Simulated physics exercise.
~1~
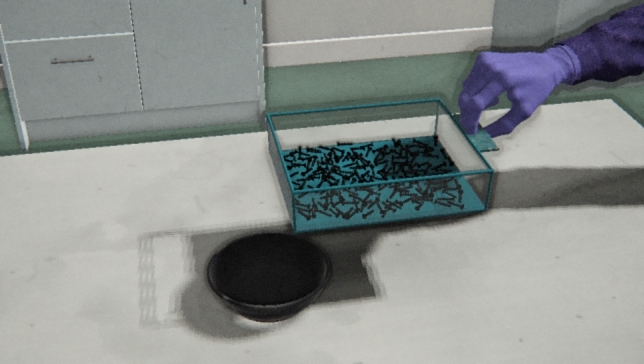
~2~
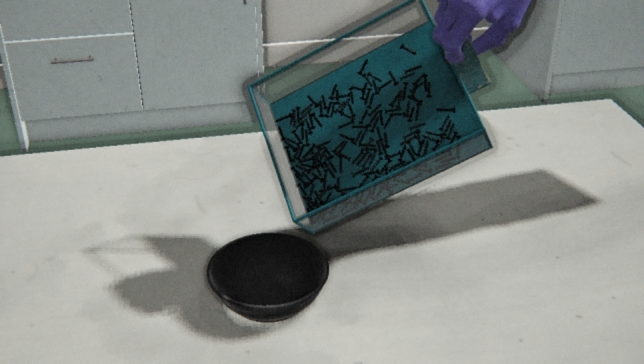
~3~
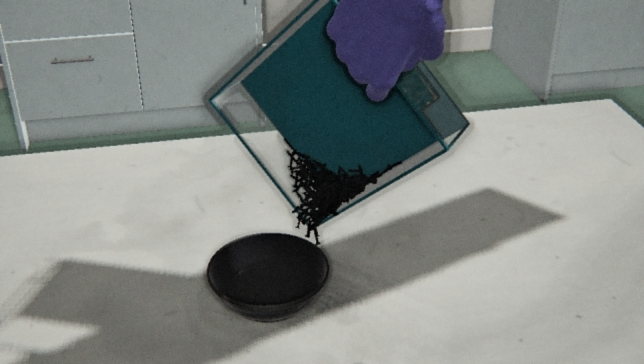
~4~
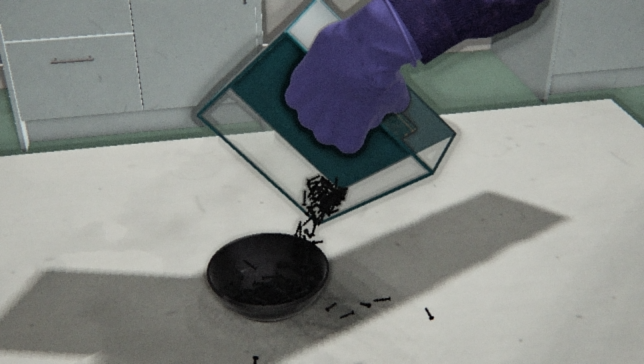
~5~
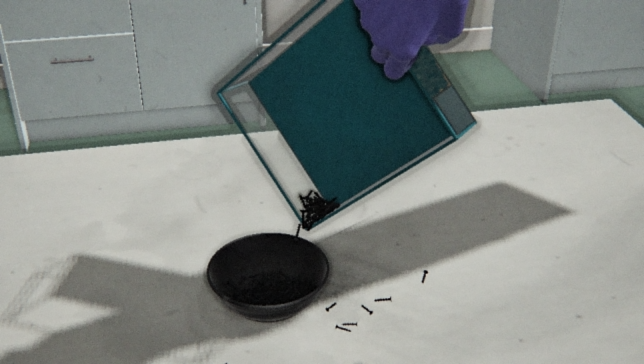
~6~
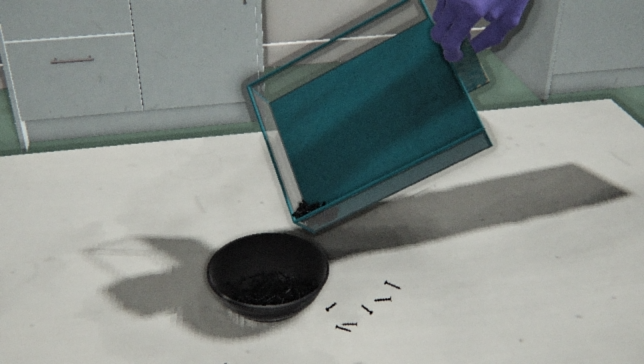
In a room with pale grey cabinets and a green floor, a whitish table is seen from slightly above by a still camera. A purple-gloved hand holds a clear-sided teal tray scattered with many small black screws, behind a black bowl. The hand lifts and tips the tray, and the screws slide into its lower corner. As it tilts further, they spill into the bowl, while a few land on the table. The hand then turns the tray partway back and holds it tilted, a small clump still in its corner, with most of the screws in the bowl.
